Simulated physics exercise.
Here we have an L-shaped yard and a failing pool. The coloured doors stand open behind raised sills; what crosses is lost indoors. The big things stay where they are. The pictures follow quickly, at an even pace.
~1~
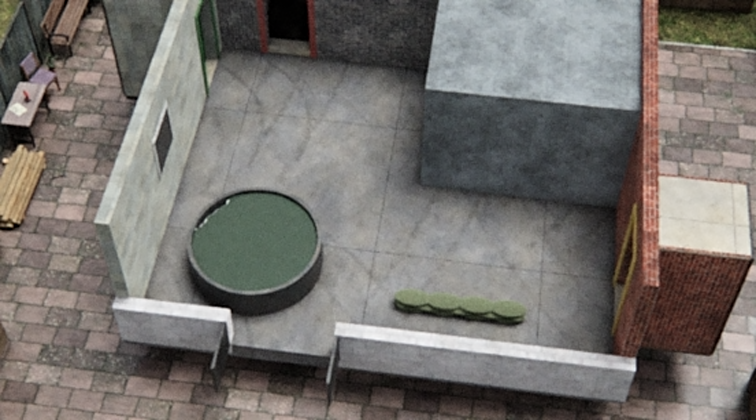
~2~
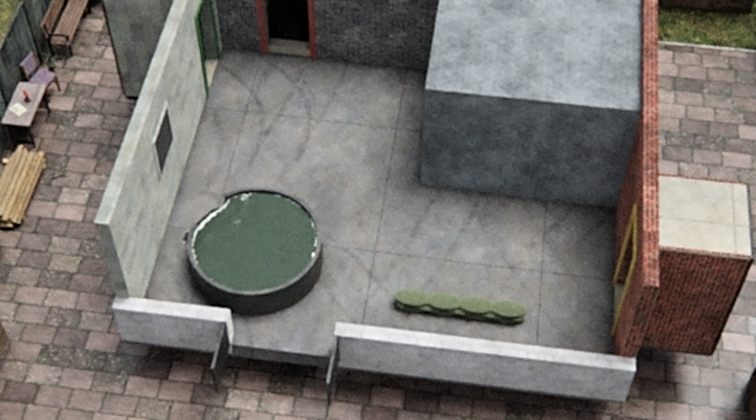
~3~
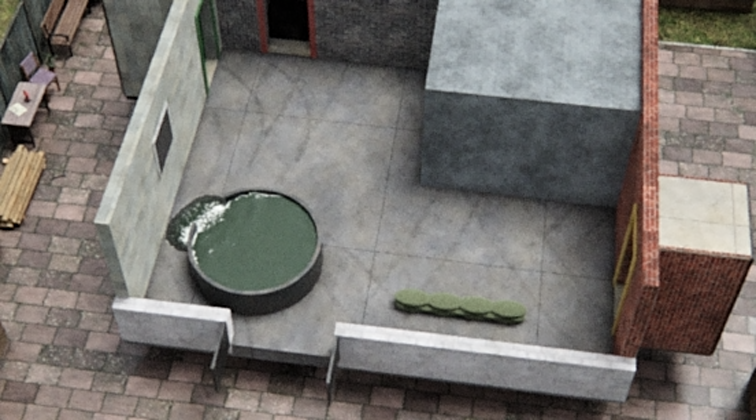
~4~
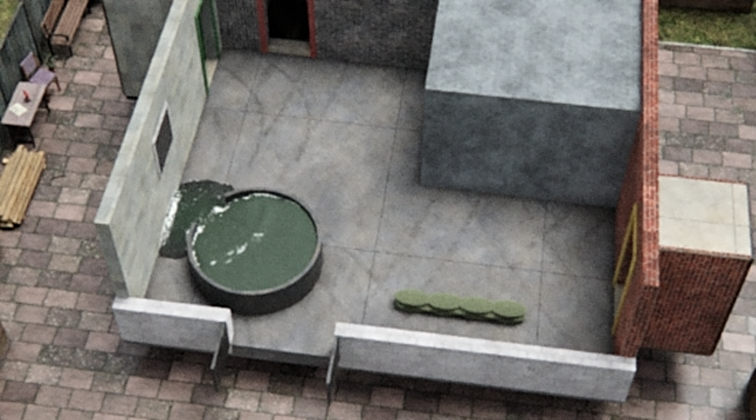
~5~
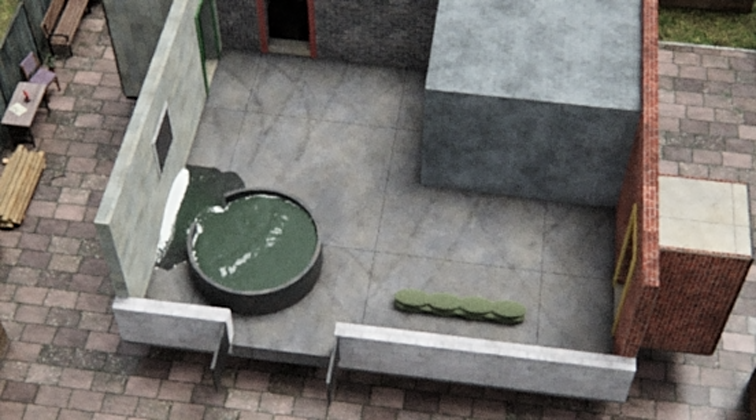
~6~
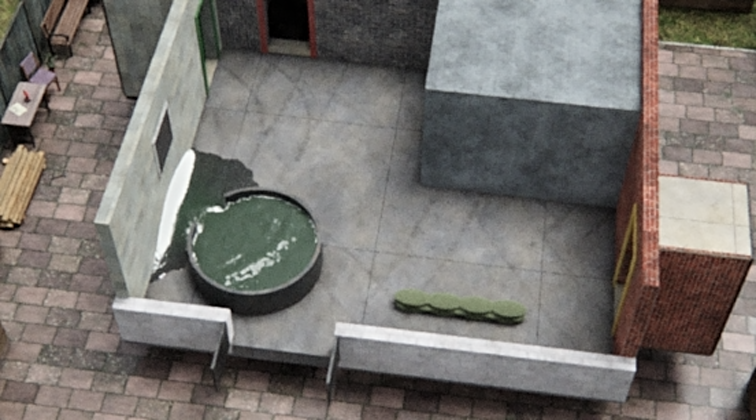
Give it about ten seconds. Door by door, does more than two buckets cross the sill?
The green door floods; the yellow door holds within the limit; the red door holds within the limit.
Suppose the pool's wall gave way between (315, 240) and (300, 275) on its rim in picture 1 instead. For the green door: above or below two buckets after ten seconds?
One by one: Green is under.
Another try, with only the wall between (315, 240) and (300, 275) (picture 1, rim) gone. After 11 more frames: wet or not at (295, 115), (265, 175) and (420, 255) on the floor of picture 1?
In turn: Dry, no water, covered.
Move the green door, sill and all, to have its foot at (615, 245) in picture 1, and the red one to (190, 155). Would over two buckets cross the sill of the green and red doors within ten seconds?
Green door lets less in; red door holds.
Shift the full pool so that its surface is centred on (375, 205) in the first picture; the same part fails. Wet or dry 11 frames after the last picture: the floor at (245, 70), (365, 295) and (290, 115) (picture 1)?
In that order: Under water, not flooded, covered.
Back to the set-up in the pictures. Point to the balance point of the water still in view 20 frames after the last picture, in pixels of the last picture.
Close to (250, 207).
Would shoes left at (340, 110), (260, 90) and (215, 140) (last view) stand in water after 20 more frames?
As listed: Under water, under water, under water.
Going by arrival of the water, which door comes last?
Last comes the door marked yellow.
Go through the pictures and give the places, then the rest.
The first frame shows the round tank at (255, 241) is whole and still.
In the second frame, the front is at a hidden place, out from the gap at (211, 224).
In the third frame, the front is at (171, 235), out from the gap at (211, 225).
In the fourth frame, water pours out at (211, 225) and has run to (179, 188).
In the fifth frame, water pours out at (211, 225) and has run to (185, 169).
In the sixth frame, the front is at (191, 150), out from the gap at (211, 224).
A moment on, water covers 15 % of the floor; the green door wet at the sill, nothing in, the yellow door not reached, the red door not reached.
Next, water covers 25 % of the floor; the green door wet at the sill, nothing in, the yellow door not reached, the red door wet at the sill, nothing in.
Then, water covers 35 % of the floor; the green door under two buckets in, the yellow door not reached, the red door under two buckets in.
Later, water covers 50 % of the floor; the green door over two buckets in, the yellow door not reached, the red door under two buckets in.
In the end, water covers 75 % of the floor; the green door over two buckets in, the yellow door wet at the sill, nothing in, the red door under two buckets in.
